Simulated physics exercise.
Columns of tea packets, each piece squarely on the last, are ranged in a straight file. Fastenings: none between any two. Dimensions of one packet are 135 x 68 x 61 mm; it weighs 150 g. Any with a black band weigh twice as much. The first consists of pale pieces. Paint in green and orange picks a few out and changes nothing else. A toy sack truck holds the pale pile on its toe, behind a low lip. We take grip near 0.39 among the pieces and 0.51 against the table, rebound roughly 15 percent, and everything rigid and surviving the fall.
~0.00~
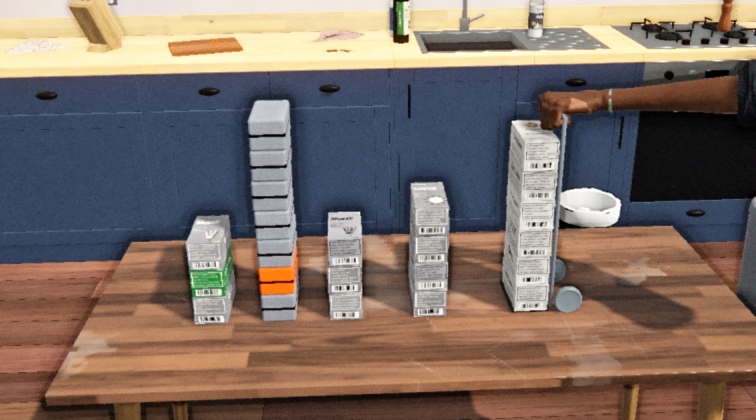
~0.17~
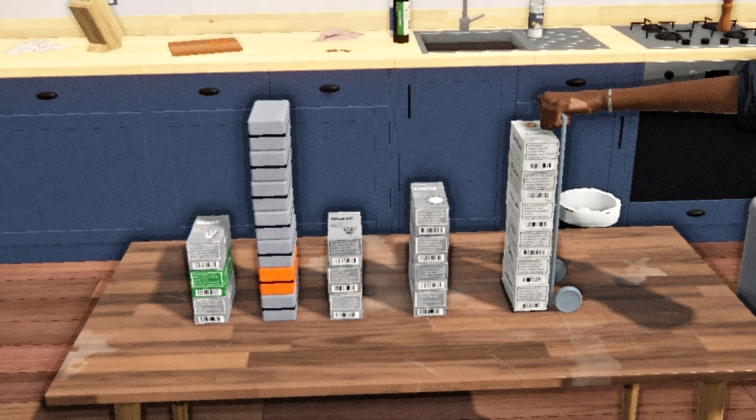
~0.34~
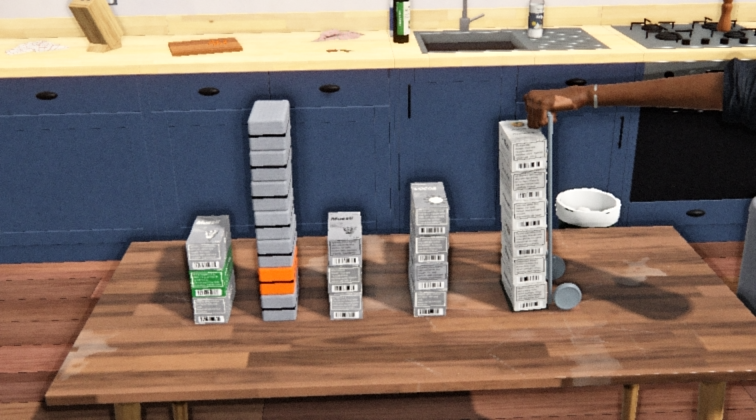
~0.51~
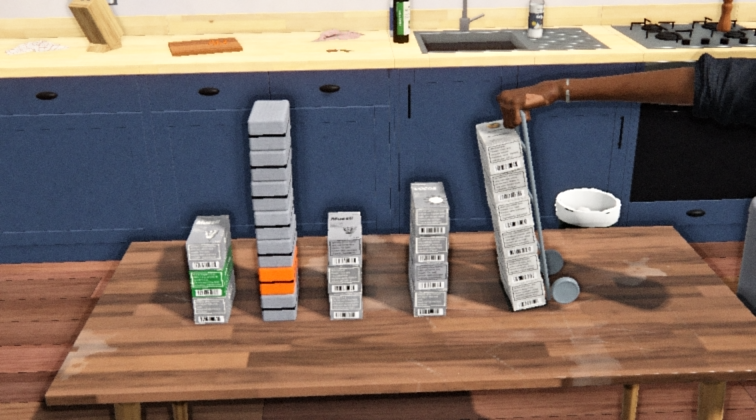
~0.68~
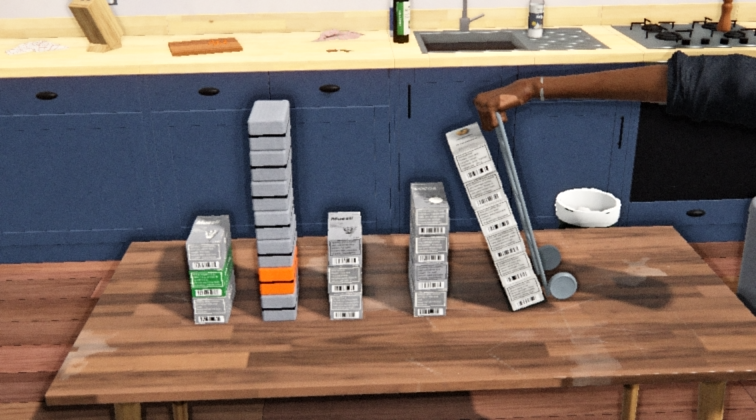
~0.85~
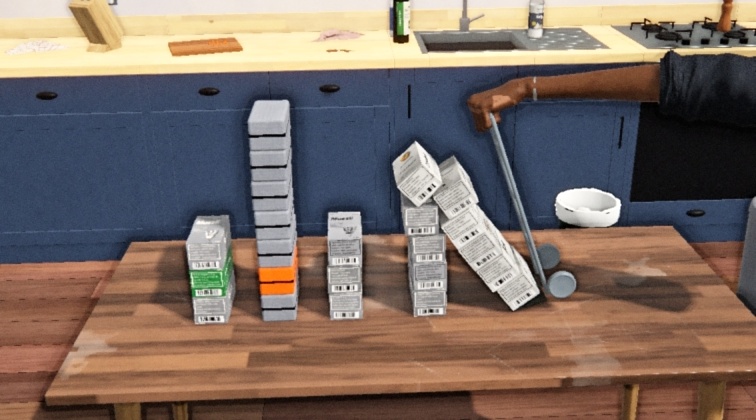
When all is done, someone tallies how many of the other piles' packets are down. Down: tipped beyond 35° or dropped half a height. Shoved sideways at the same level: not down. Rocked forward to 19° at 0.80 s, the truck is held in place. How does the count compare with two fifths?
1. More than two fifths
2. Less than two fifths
Less than two fifths.
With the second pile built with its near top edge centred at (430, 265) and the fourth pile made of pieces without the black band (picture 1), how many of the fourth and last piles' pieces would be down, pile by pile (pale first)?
Down count - fourth 0, last 0.
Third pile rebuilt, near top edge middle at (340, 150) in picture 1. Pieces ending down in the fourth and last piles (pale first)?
Counts down - fourth: 7; last: 3.
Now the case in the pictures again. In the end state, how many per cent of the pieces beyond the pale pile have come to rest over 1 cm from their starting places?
Result: 40 per cent.
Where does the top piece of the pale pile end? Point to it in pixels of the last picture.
Somewhere about (308, 213).
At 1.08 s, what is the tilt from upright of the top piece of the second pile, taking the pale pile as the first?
It sits around 20° from upright.
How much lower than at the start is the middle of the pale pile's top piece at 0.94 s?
Roughly 6 cm.
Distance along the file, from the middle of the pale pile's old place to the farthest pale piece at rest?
About 44 cm.
After 0.94 s, 5 of the pale pile down; none of the 17 other packets down, 4 disturbed.
After 1.08 s, 6 of the pale pile down; none of the 17 other packets down, 4 disturbed.
After 1.26 s, 6 of the pale pile down; 2 of the 17 other packets down.
At rest (2.1 s), 6 of the pale pile down; 3 of the 17 other packets down; orange packet unmoved; green packet unmoved. That is 18 per cent. As the last picture would show them, middles, orange packet near (278, 267), green packet near (212, 269).
